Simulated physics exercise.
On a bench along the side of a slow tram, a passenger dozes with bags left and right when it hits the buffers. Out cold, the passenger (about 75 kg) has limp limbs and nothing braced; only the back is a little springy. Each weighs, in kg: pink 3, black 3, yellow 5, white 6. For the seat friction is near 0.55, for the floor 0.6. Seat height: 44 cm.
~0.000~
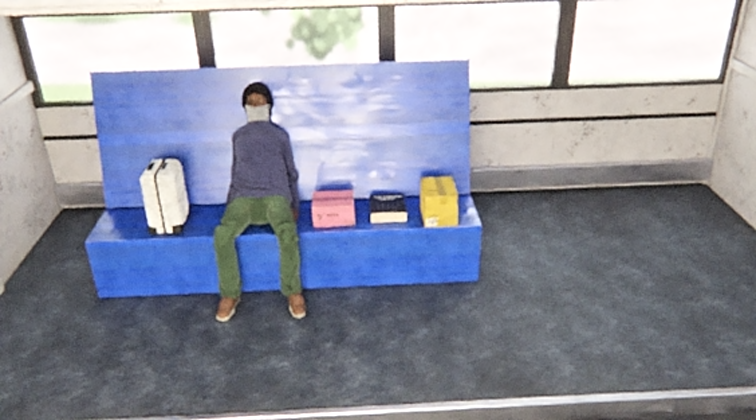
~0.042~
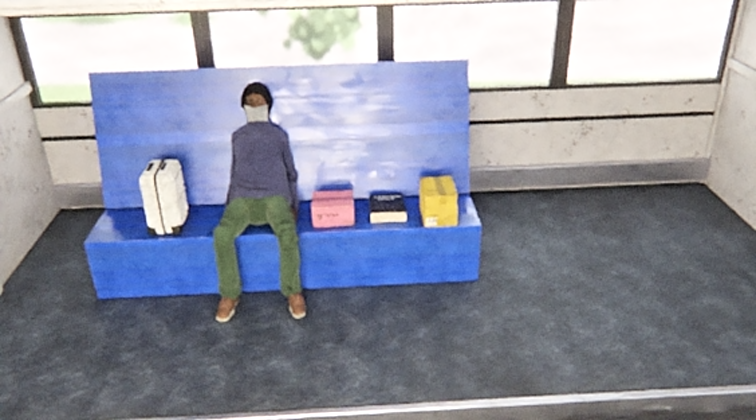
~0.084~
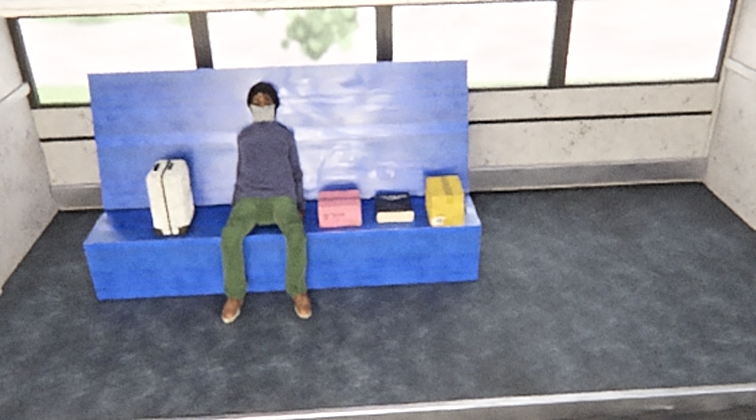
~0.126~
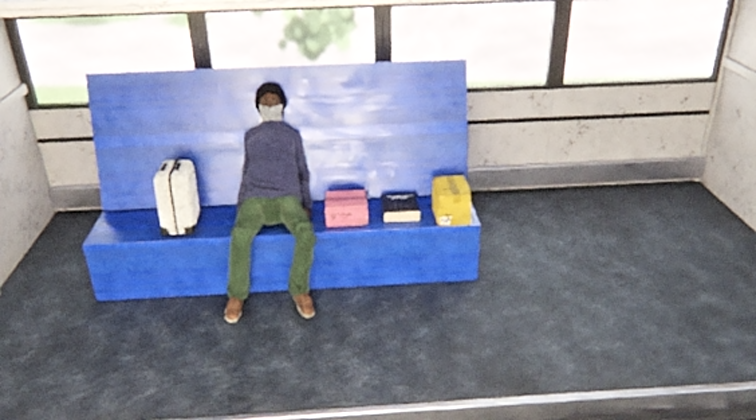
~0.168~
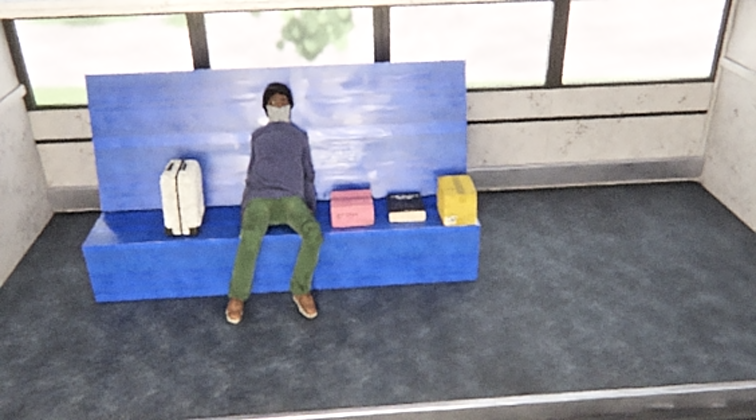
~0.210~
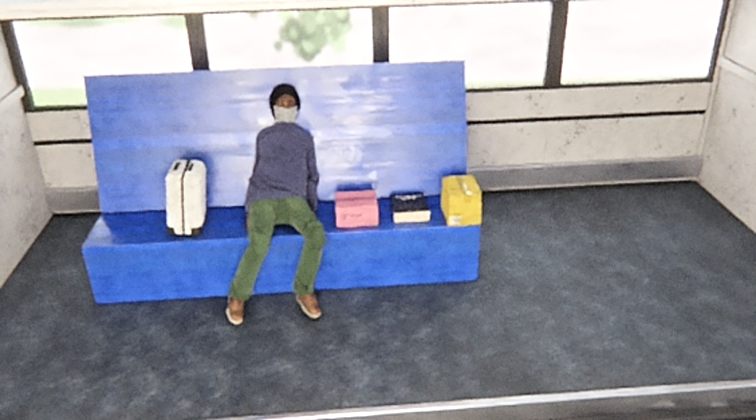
At first, a masked passenger in green trousers sits on a blue bench, with a white case on the left and pink, black and yellow items on the right. Then the passenger's body and all the bags slide a little to the right along the seat, the yellow one reaching the bench's end.
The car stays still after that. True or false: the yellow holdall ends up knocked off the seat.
False.
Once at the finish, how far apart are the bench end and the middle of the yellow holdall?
It stops around 5 centimetres short of it.
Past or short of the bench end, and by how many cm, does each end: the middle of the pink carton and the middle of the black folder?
So the pink carton stops 80 cm short, while the black folder stops 40 cm short.
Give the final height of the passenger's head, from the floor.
The head ends roughly 65 centimetres up.
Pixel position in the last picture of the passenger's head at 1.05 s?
Around (362, 150).
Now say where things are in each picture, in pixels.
In the first frame, yellow holdall (439, 202), black folder (388, 208).
In the second frame, yellow holdall (438, 201), black folder (387, 208).
In the third frame, yellow holdall (445, 201), black folder (394, 207).
In the fourth frame, yellow holdall (451, 200), black folder (400, 207).
In the fifth frame, yellow holdall (457, 200), black folder (405, 207).
In the sixth frame, yellow holdall (461, 200), black folder (410, 207). Everything loose set off at about 1.5 m/s.
After 0.40 s the yellow holdall is 7 cm short of the bench end, tilted 0°, near (466, 200) in the last picture's view; the black folder 41 cm short of the bench end, tilted 0°.
After 0.65 s the yellow holdall is 7 cm short of the bench end, tilted 0°, near (466, 200) in the last picture's view.
After 1.05 s the yellow holdall is 7 cm short of the bench end, tilted 0°, near (466, 200) in the last picture's view.
When all is still (1.8 s), pink carton stays on; black folder stays on; yellow holdall stays on; white case stays on; passenger's hips keep to the seat.
